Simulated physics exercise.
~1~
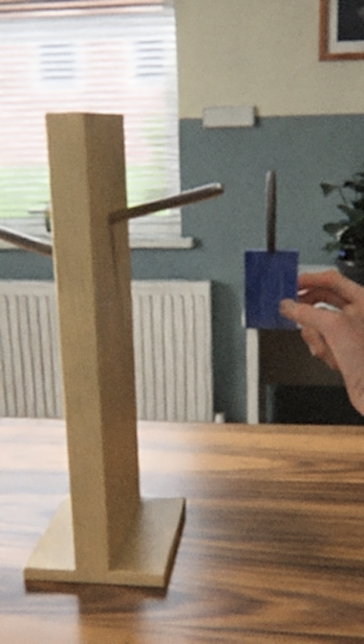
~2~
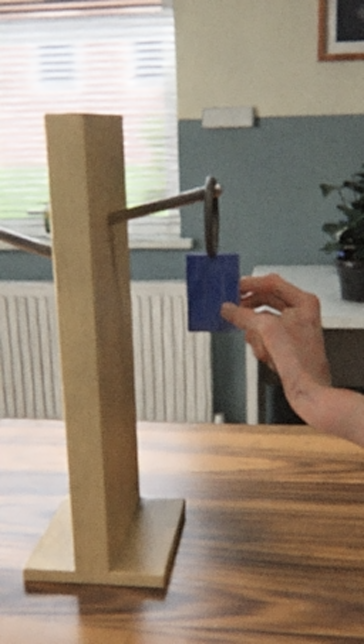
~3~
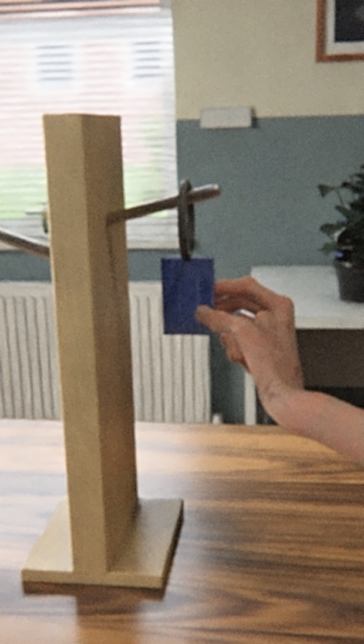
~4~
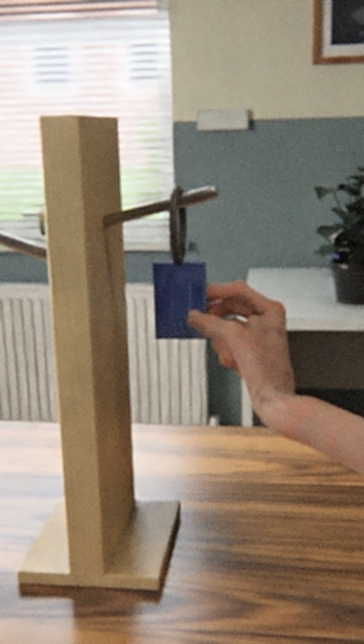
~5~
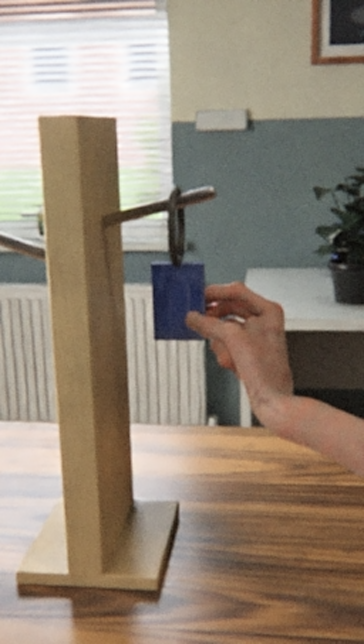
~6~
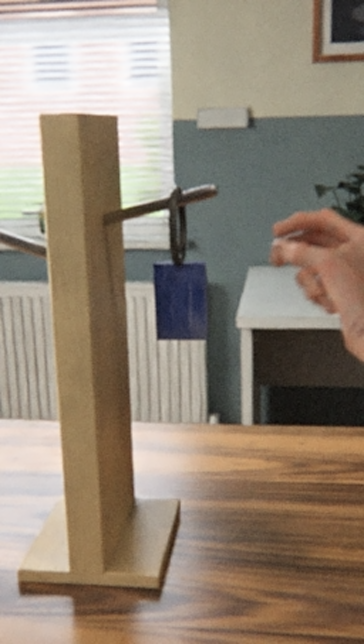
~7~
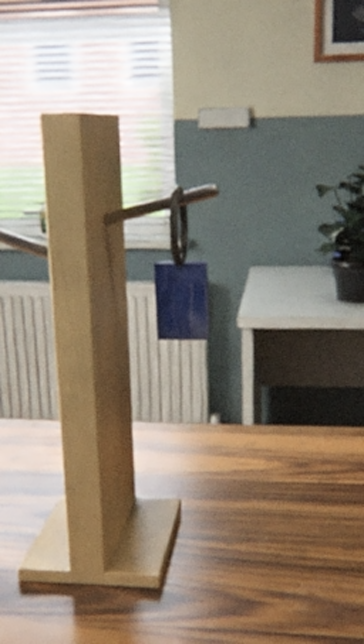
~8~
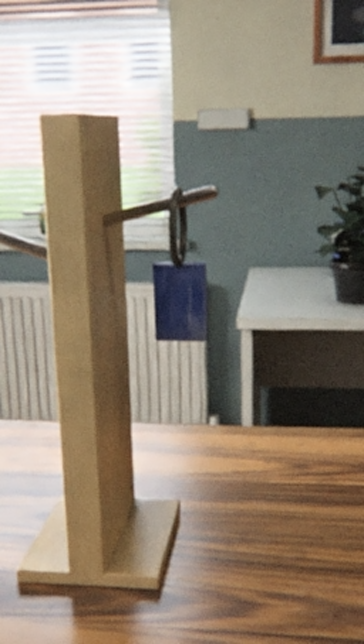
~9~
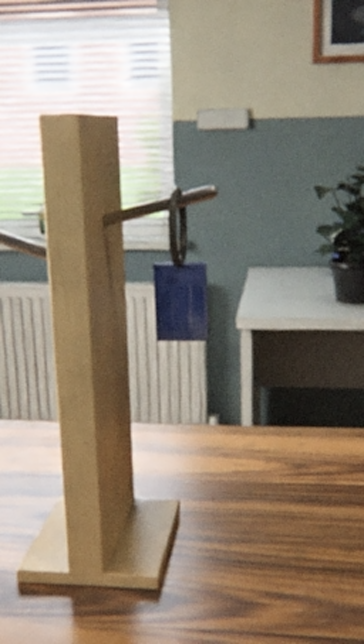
A hand brought a blue tag in from the right and slipped its dark loop over the metal peg of a wooden stand, then let go and drew back out of view, leaving the tag hanging still from the peg.
